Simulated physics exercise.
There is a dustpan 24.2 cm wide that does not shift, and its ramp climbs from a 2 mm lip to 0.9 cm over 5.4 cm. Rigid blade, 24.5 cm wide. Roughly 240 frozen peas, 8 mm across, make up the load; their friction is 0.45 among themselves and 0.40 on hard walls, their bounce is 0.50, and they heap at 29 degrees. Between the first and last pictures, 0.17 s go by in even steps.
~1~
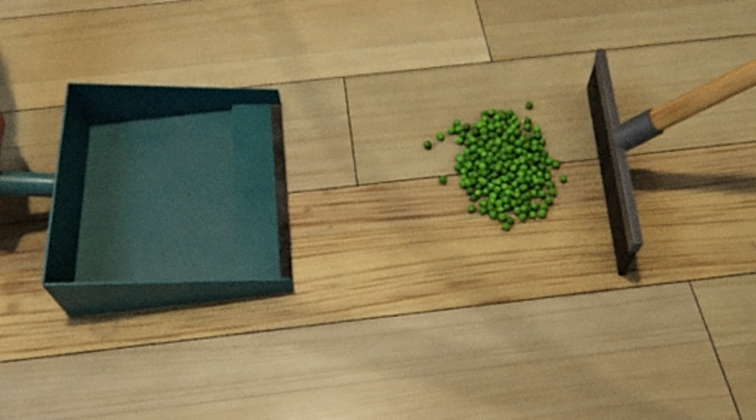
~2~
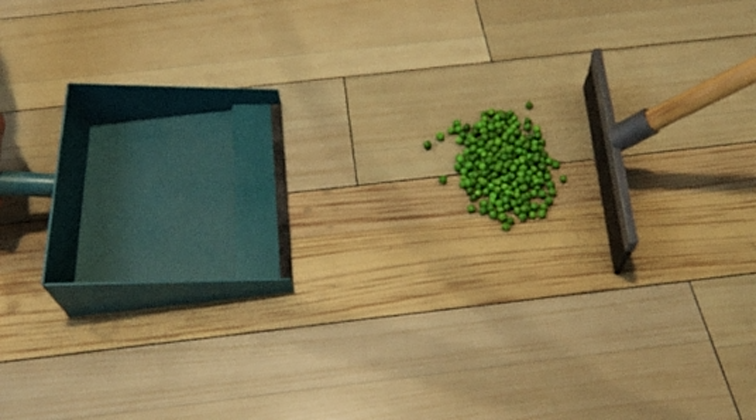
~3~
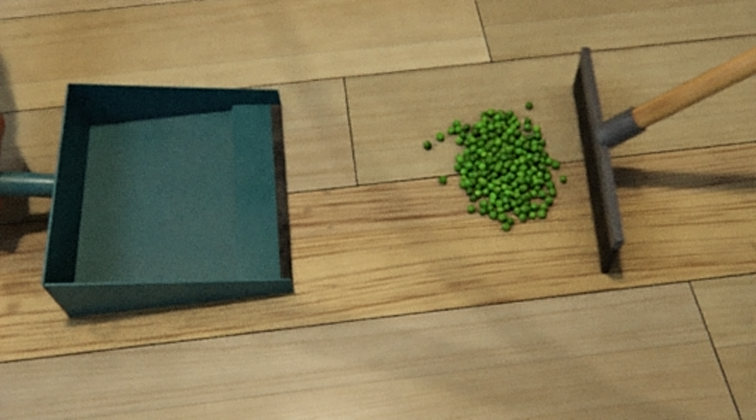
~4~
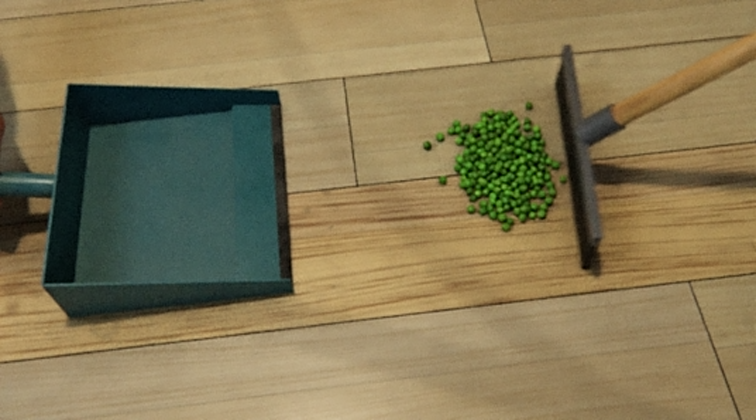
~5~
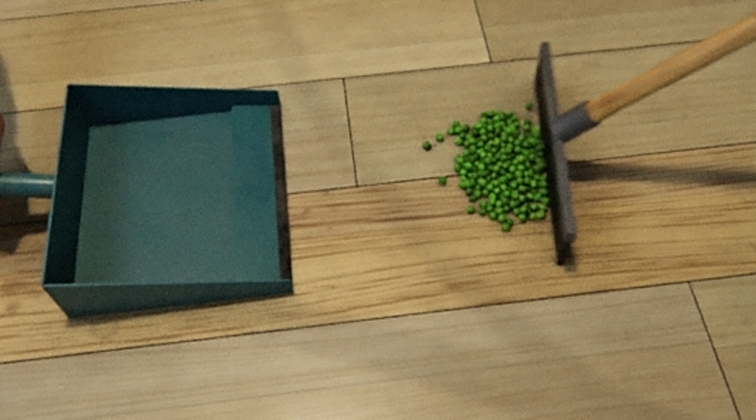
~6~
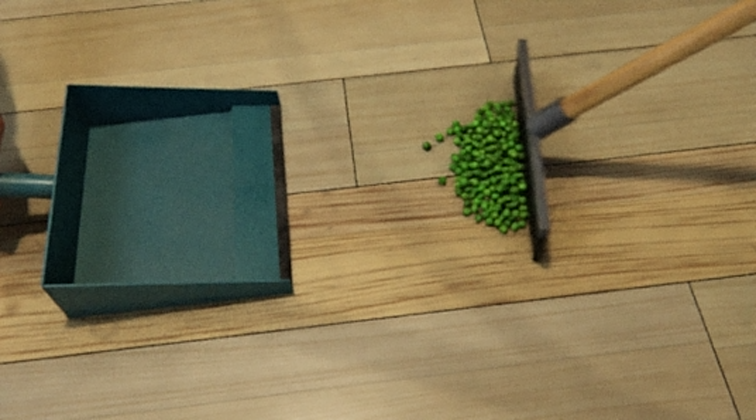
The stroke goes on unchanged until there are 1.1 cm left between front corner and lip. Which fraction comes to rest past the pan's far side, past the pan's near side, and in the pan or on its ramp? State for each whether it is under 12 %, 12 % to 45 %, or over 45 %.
Outcome: Far side: Moderate; near side: Small; pan: Moderate.
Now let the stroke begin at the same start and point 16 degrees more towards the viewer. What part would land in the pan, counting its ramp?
That gives near 40 in a hundred.
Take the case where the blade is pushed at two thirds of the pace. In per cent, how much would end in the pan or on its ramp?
It would be around 35 percent.
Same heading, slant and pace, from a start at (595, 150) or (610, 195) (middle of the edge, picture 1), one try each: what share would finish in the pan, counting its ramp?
Close to 35 in a hundred, then close to 40 in a hundred.
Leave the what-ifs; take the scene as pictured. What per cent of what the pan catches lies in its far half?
Something like 80 in a hundred.
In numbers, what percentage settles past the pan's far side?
Around 20 in a hundred finish there.
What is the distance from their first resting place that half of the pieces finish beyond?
I'd say near 26 cm.
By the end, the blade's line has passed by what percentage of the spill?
About 5 per cent.
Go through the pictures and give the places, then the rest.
In the first picture, blade from (635, 246) to (600, 59), moved 0.0 cm, 0 of the pieces shifted so far; middle of the pieces at (499, 164); pan at (166, 203).
In the second picture, blade from (630, 245) to (596, 58), moved 0.4 cm, 0 of the pieces shifted so far; middle of the pieces at (499, 164).
In the third picture, blade from (617, 243) to (584, 57), moved 1.6 cm, 0 of the pieces shifted so far; middle of the pieces at (499, 164).
In the fourth picture, blade from (595, 240) to (566, 54), moved 3.6 cm, 0 of the pieces shifted so far; middle of the pieces at (499, 164).
In the fifth picture, blade from (569, 236) to (544, 52), moved 6.1 cm, 27 of the pieces shifted so far; middle of the pieces at (498, 165).
In the sixth picture, blade from (544, 232) to (522, 49), moved 8.5 cm, 223 of the pieces shifted so far; middle of the pieces at (489, 166); pan at (165, 205).
Then, 0.18 s after the last picture, middle of the blade 14 cm from the lip; 0 % over the lip, far side 5 %, near side 0 %.
Then, 0.30 s after the last picture, middle of the blade 6 cm from the lip; 0 % over the lip, far side 15 %, near side 0 %.
Then, 0.55 s after the last picture, middle of the blade 3 cm from the lip; 40 % over the lip, far side 20 %, near side 0 %.
In the end, far side 20 %, near side 5 %, pan 40 %, in front of the lip or behind the blade 35 %.
